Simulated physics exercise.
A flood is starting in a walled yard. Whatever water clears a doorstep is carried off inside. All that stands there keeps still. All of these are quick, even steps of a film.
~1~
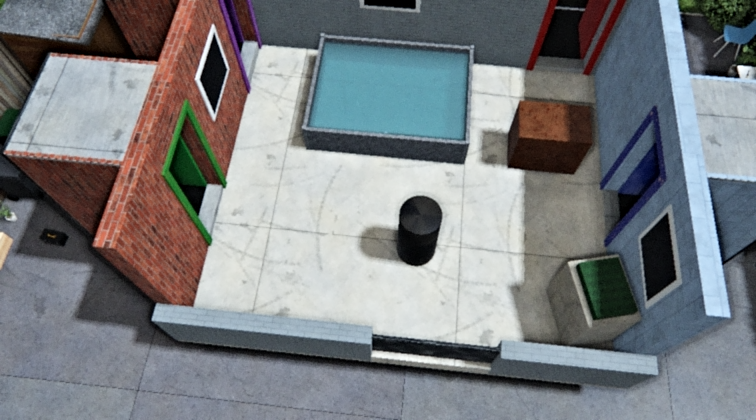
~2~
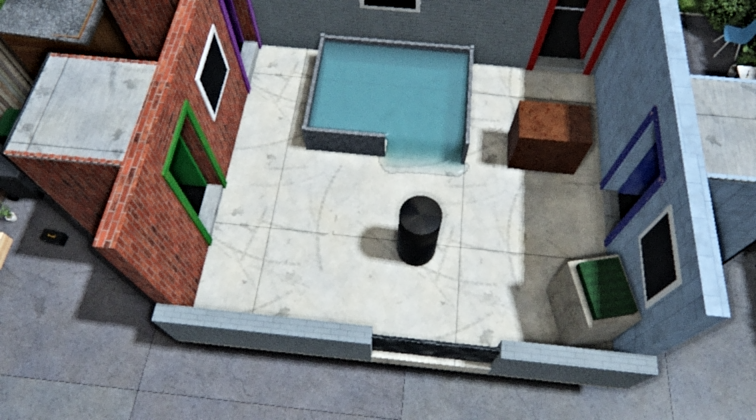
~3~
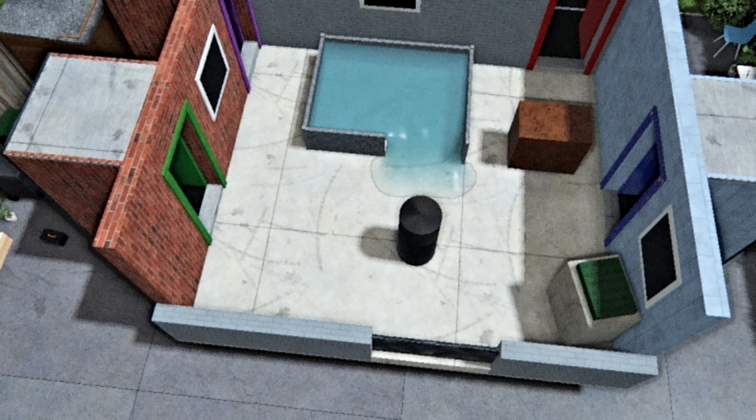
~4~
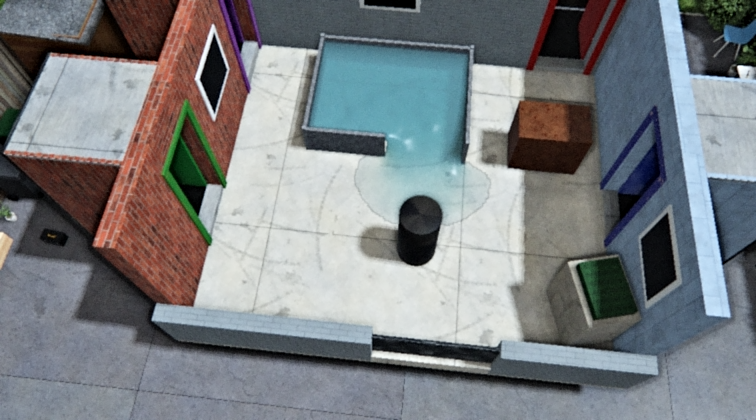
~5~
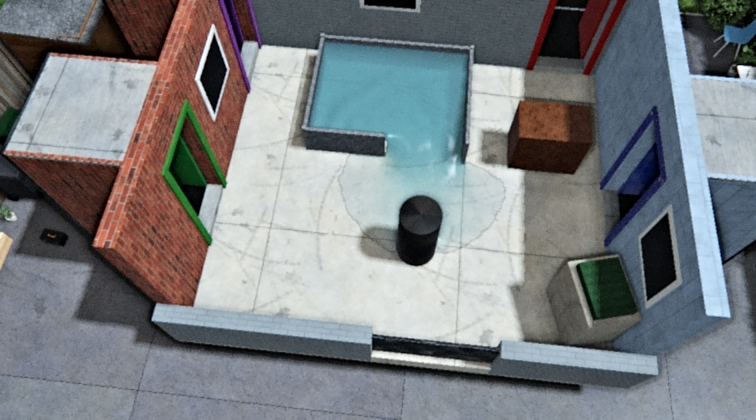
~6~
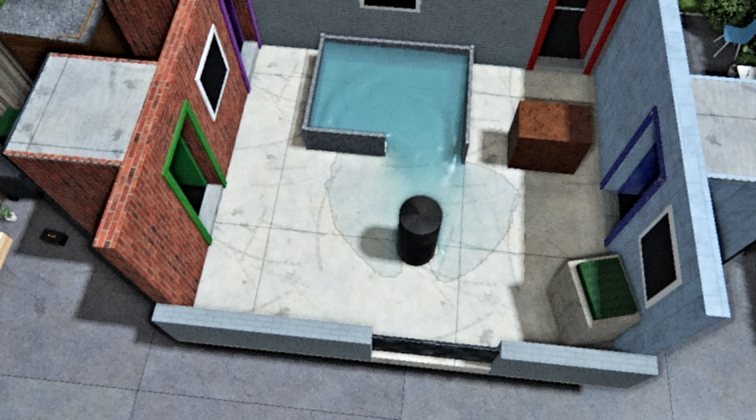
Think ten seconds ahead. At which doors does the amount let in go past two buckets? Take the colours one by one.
Outcome: The blue door is going to allow over two buckets; the red door is going to allow two buckets or less; the green door is going to allow two buckets or less; the purple door is going to allow two buckets or less.
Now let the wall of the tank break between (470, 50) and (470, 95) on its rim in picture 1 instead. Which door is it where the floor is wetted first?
The red-painted one is first in line.
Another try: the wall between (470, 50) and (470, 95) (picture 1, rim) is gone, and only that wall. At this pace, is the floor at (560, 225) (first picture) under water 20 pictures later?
At that place: Wet.
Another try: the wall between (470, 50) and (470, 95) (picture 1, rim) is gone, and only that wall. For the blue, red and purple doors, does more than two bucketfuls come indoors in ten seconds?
Log - blue breaks the threshold; red breaks the threshold; purple comes in lower.
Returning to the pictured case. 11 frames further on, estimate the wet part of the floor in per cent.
About 45 per cent.
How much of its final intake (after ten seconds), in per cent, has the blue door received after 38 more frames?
My estimate is close to 35 per cent.
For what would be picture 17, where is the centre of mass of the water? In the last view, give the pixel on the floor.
I'd say around (414, 172).
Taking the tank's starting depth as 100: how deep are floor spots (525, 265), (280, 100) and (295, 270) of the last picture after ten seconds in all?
The three come to some 20, 20 and 18 per cent respectively.
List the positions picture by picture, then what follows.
The tank at (391, 90) is whole and still, in the first frame.
Water pours out at (424, 152) and has run to (463, 168), in the second frame.
Water pours out at (424, 153) and has run to (469, 182), in the third frame.
The front is at (392, 217), out from the gap at (424, 153), in the fourth frame.
Water pours out at (424, 153) and has run to (389, 245), in the fifth frame.
Water pours out at (424, 153) and has run to (445, 276), in the sixth frame.
A moment on, water covers 30 % of the floor; the blue door not reached, the red door not reached, the green door not reached, the purple door not reached.
Next, water covers 45 % of the floor; the blue door not reached, the red door not reached, the green door not reached, the purple door not reached.
Then, water covers 55 % of the floor; the blue door under two buckets in, the red door not reached, the green door wet at the sill, nothing in, the purple door not reached.
Later, water covers 85 % of the floor; the blue door over two buckets in, the red door wet at the sill, nothing in, the green door wet at the sill, nothing in, the purple door wet at the sill, nothing in.
In the end, water covers 100 % of the floor; the blue door over two buckets in, the red door under two buckets in, the green door under two buckets in, the purple door wet at the sill, nothing in.
